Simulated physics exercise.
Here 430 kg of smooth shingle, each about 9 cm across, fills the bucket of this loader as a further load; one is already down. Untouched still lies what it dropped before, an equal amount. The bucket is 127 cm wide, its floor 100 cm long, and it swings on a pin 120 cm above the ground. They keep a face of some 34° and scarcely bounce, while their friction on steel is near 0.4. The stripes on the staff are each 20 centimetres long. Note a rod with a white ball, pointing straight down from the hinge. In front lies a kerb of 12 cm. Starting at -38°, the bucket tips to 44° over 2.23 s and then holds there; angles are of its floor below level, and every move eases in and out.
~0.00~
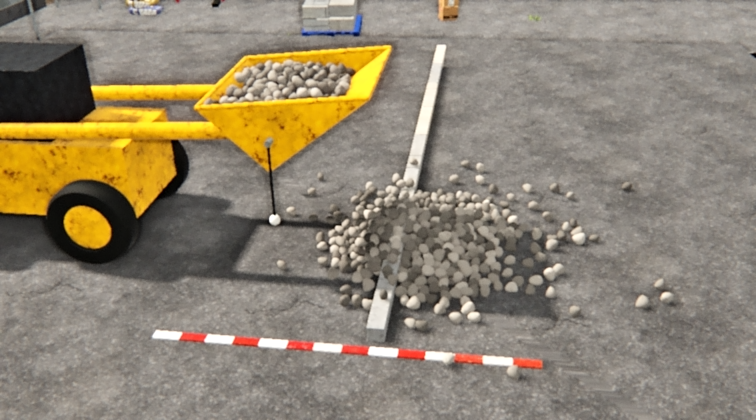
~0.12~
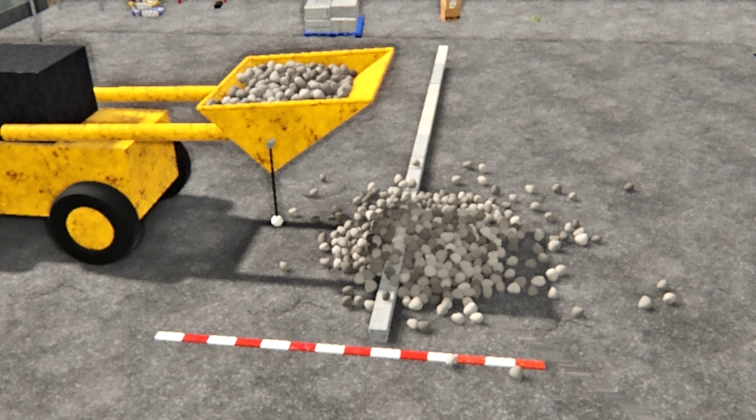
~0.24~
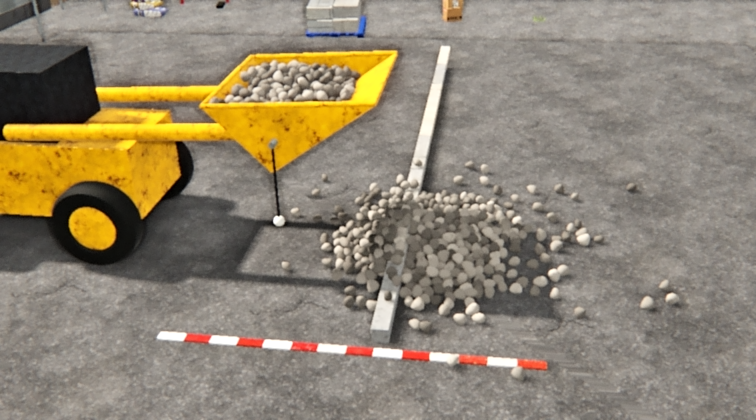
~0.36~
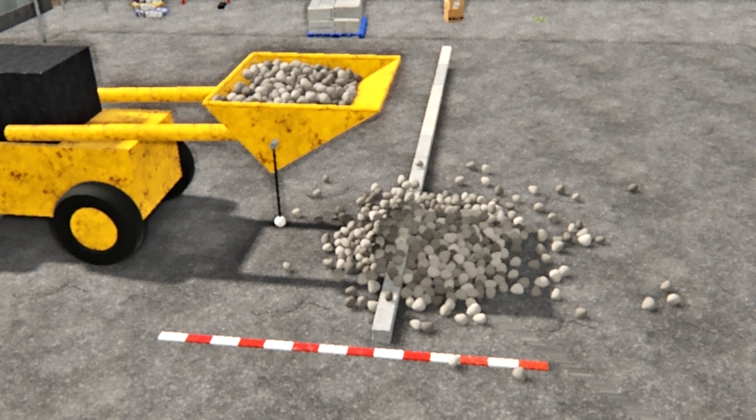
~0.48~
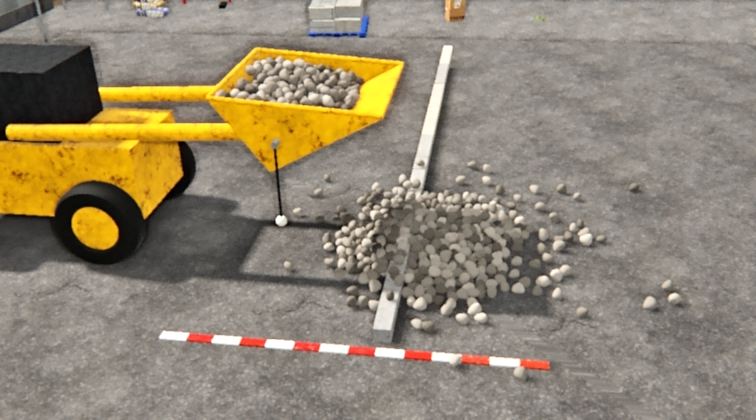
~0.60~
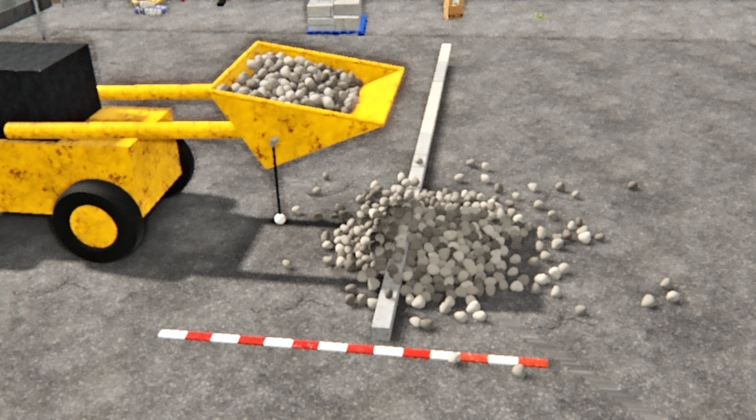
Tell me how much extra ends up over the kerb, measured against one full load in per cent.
The extra comes to about 41 percent of a load.
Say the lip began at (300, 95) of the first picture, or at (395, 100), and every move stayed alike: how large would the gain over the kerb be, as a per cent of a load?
The first would add some 0 per cent and the second some 75 per cent.
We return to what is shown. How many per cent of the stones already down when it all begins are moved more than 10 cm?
Roughly 15 % of them.
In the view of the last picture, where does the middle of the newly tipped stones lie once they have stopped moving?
They settle centred around (394, 225).
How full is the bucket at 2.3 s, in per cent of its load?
Roughly 5 per cent of its load.
After 1.7 s the floor is at 31°; in per cent of one load, 92 in the bucket, 40 on this side of the kerb, 68 over the kerb; the foremost stones are at (619, 242).
After 2.3 s the floor is at 44°; in per cent of one load, 7 in the bucket, 94 on this side of the kerb, 99 over the kerb; the foremost stones are at (619, 242).
After 2.7 s the floor is at 44°; in per cent of one load, 0 in the bucket, 92 on this side of the kerb, 108 over the kerb; the foremost stones are at (619, 242).
After 5.5 s the floor is at 44°; in per cent of one load, 0 in the bucket, 91 on this side of the kerb, 109 over the kerb; the foremost stones are at (619, 242). Net gain over the kerb, 41.
